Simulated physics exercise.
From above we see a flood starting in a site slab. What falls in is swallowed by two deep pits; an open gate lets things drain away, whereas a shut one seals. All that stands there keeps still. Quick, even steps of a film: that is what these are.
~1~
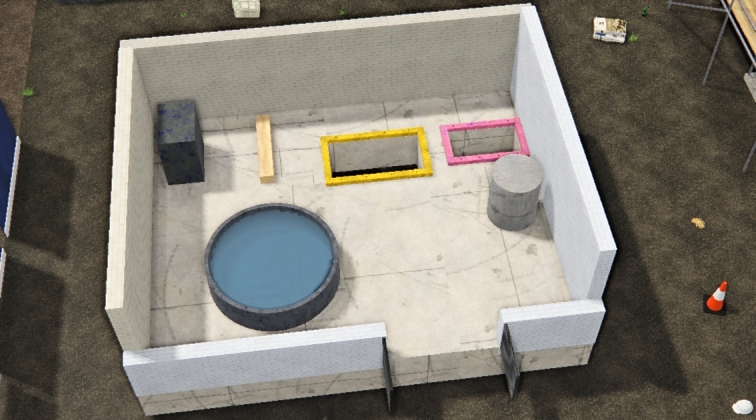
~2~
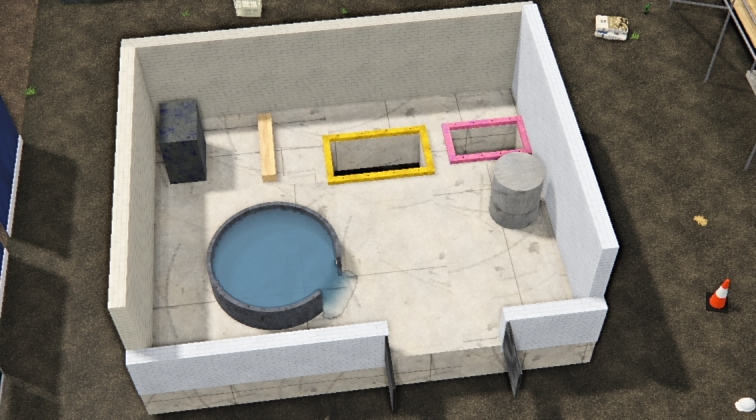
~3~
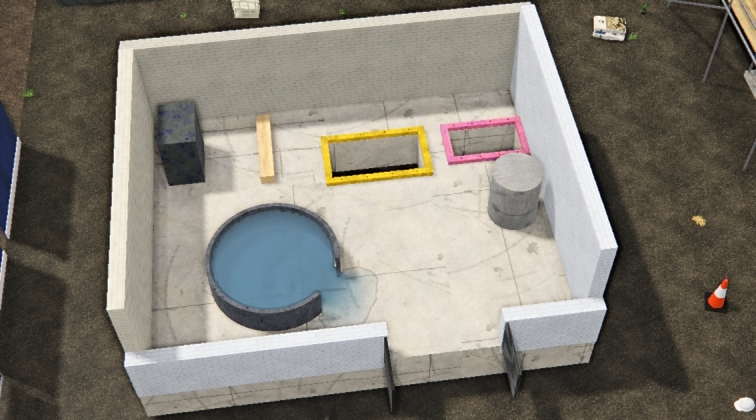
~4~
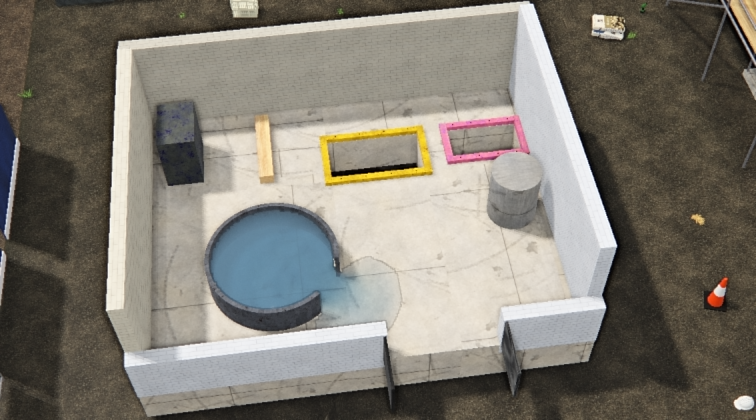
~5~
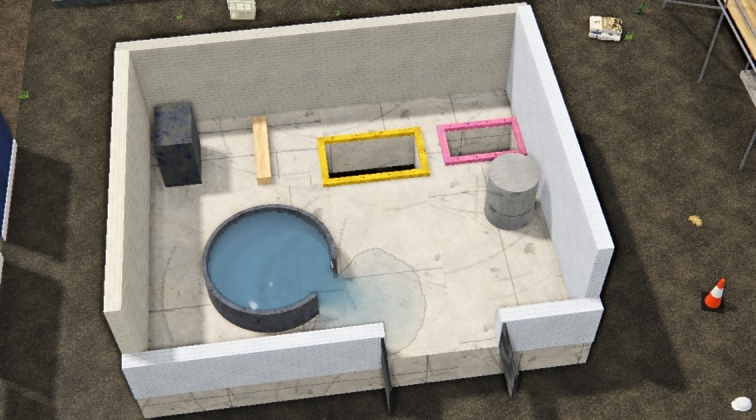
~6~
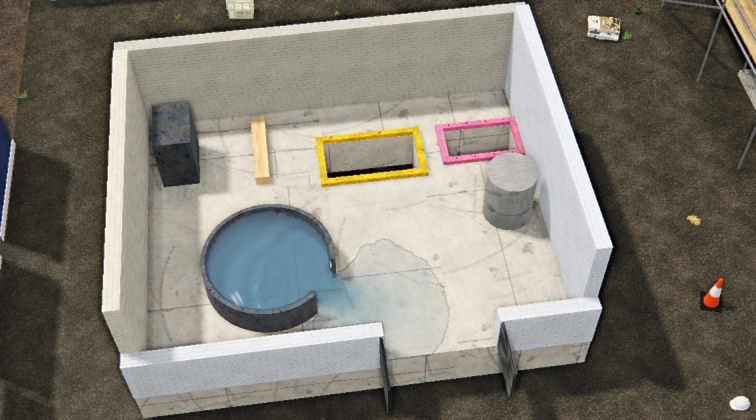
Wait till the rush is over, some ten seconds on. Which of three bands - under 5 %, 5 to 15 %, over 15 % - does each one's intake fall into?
The gate drains a share exceeding fifteen per cent. The yellow pit drains a share short of five per cent. The pink pit drains a share short of five per cent.
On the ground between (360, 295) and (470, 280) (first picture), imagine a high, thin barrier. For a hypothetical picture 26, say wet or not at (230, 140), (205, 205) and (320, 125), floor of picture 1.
Point by point: First spared, next spared, last spared.
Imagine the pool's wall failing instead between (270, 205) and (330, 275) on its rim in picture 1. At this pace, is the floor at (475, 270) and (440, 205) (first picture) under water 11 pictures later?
Point one waterlogged, point two waterlogged.
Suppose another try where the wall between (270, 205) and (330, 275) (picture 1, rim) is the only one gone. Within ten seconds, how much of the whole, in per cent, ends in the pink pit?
Near 8 per cent for pink.
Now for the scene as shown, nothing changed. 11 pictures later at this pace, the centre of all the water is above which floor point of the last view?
The balance point is around (313, 283).
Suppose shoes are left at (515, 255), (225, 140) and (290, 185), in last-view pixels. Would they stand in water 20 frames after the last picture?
Points in order - 1: Inundated; 2: Unwetted; 3: Unwetted.
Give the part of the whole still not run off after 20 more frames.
86 % or so.
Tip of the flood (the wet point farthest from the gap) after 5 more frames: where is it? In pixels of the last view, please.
Farthest reach: (532, 328).
A moment on, water covers 20 % of the floor; the gate 3 %, the yellow pit 0 %, the pink pit 0 %.
Next, water covers 30 % of the floor; the gate 8 %, the yellow pit 0 %, the pink pit 0 %.
Then, water covers 35 % of the floor; the gate 14 %, the yellow pit 0 %, the pink pit 0 %.
Later, water covers 45 % of the floor; the gate 22 %, the yellow pit 0 %, the pink pit 0 %.
In the end, water covers 65 % of the floor; the gate 31 %, the yellow pit 0 %, the pink pit 0 %.
